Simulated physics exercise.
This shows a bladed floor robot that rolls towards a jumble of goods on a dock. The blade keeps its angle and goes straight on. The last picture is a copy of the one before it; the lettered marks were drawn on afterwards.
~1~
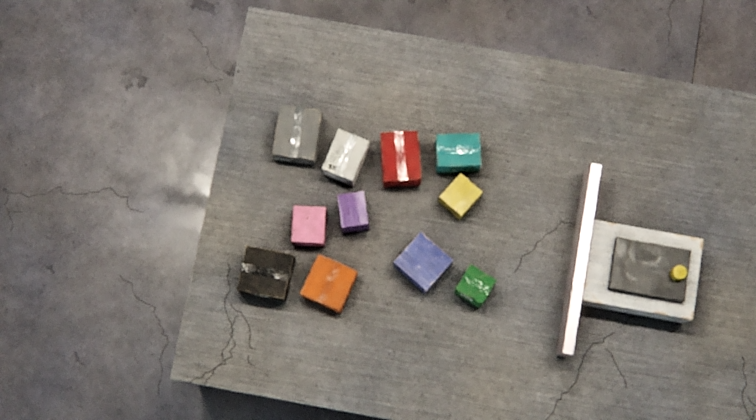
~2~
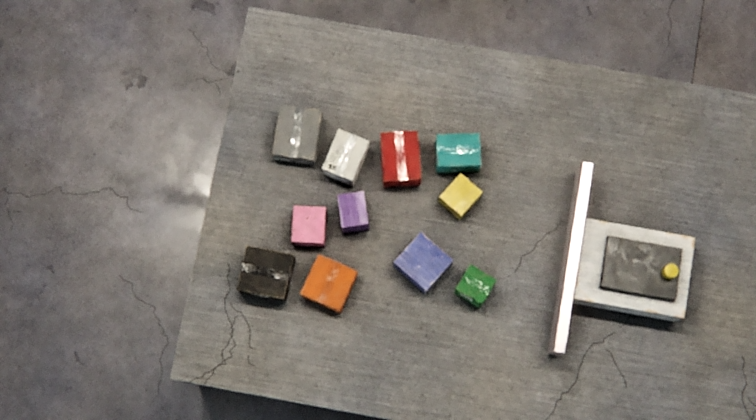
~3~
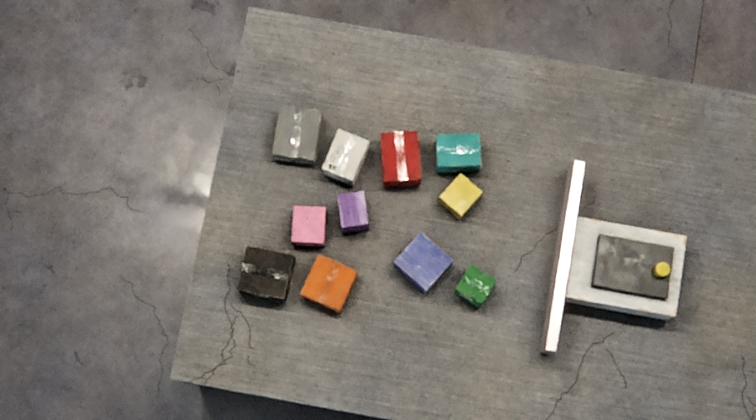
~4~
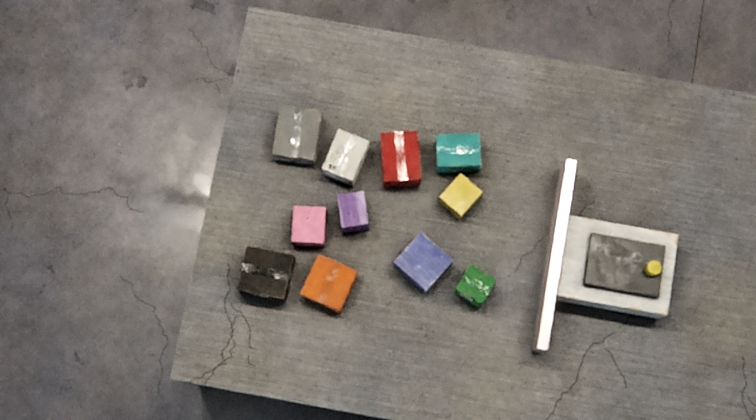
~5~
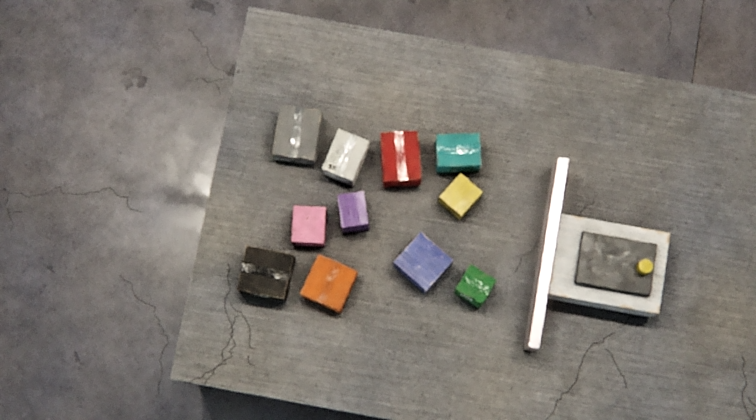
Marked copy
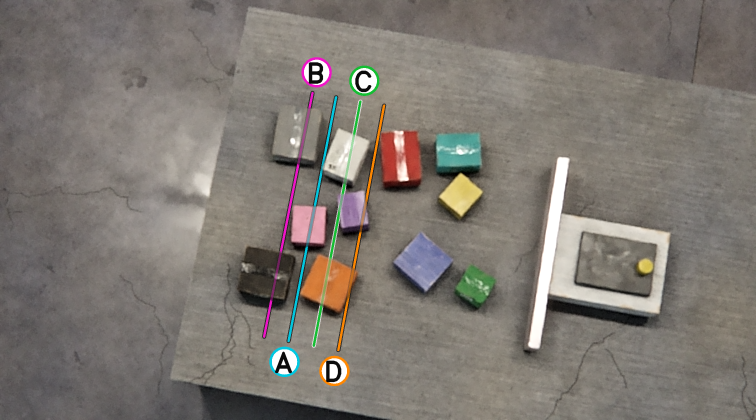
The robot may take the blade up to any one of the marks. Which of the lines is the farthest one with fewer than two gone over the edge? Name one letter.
As far as mark A.
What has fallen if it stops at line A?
The grey box.
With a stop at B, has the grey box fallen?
Yes.
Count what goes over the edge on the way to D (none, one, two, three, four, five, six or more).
The count is none.
On the marked copy, A at (313, 217); B at (289, 212); C at (338, 221); D at (362, 226).
Following A. Soon after the start, robot (524, 247); turquoise box (449, 150); green parcel (433, 280).
Later, robot (438, 232); grey box (268, 133); white parcel (295, 172).
In the end, robot (376, 220); grey box over the edge; black box (201, 273); one fallen.
As for the rest, B drops three; C is within the limit but short; D is within the limit but short.
